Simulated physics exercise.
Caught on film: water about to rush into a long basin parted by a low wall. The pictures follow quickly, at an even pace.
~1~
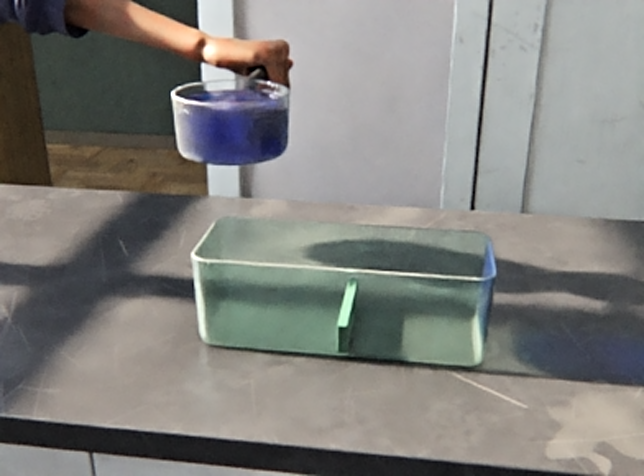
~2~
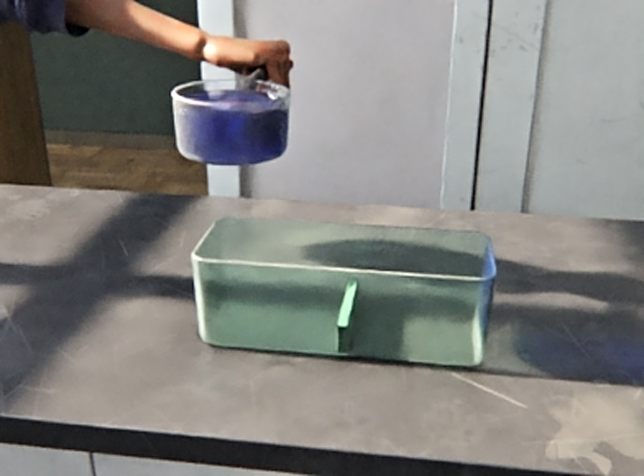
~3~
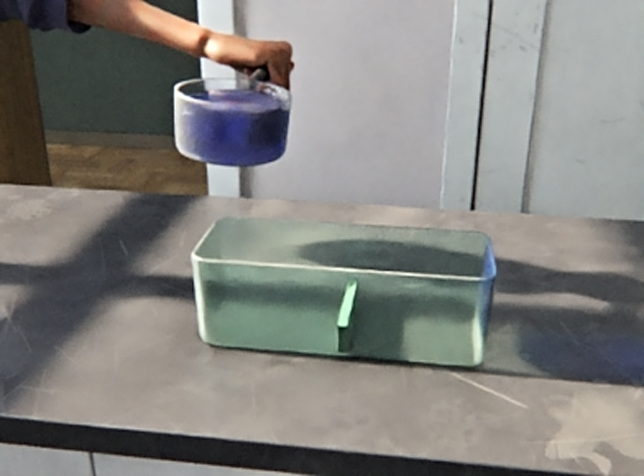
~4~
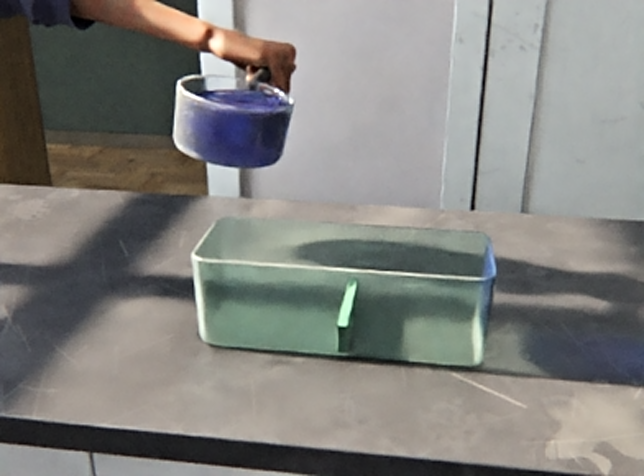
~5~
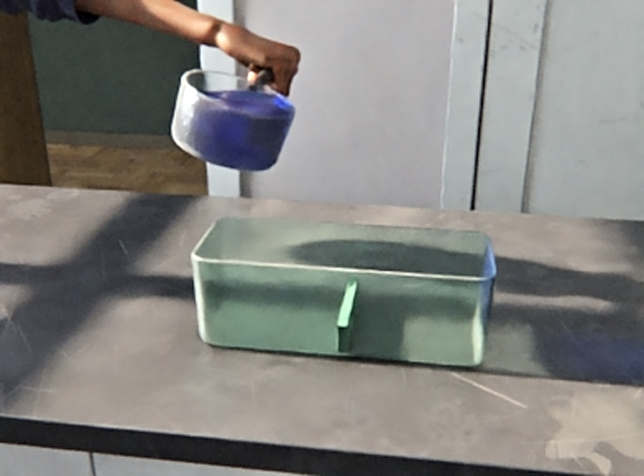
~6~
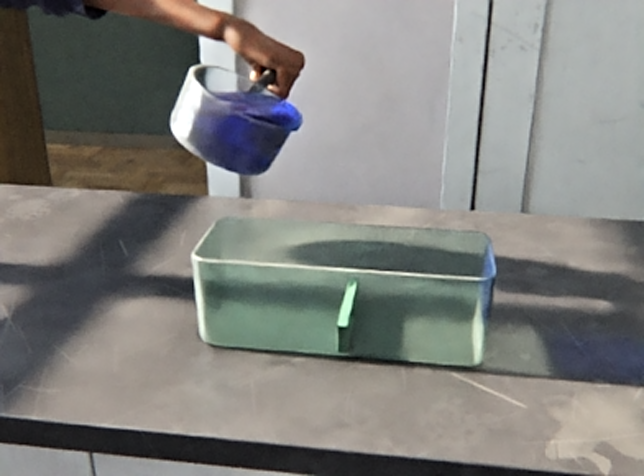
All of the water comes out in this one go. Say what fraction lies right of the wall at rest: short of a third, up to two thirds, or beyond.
In the end from a third to two thirds is right of the wall.
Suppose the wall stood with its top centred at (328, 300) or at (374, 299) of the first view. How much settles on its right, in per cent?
In turn 70 and 5 in a hundred.
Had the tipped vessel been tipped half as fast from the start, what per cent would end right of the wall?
Close to 55 per cent.
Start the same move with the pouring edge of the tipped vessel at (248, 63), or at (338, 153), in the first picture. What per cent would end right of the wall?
First some 5, then 85 per cent.
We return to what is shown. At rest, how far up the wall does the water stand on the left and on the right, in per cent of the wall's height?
Some 40 per cent left and 40 right.
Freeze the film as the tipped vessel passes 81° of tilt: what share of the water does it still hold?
Close to 40 per cent.
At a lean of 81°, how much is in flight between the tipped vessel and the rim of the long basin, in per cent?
It comes to 40 per cent or so.
A moment on, the tilt is 81° and 38 per cent is still to pour, 7 is left of the wall and 15 right of it.
Next, the tilt is 94° and 10 per cent is still to pour, 32 is left of the wall and 48 right of it.
Then the tilt is 94° and 3 per cent is still to pour, 45 is left of the wall and 48 right of it.
Later the tilt is 94° and 1 per cent is still to pour, 49 is left of the wall and 49 right of it.
At rest 50 per cent lies left of the wall, 49 right of it and 1 outside.
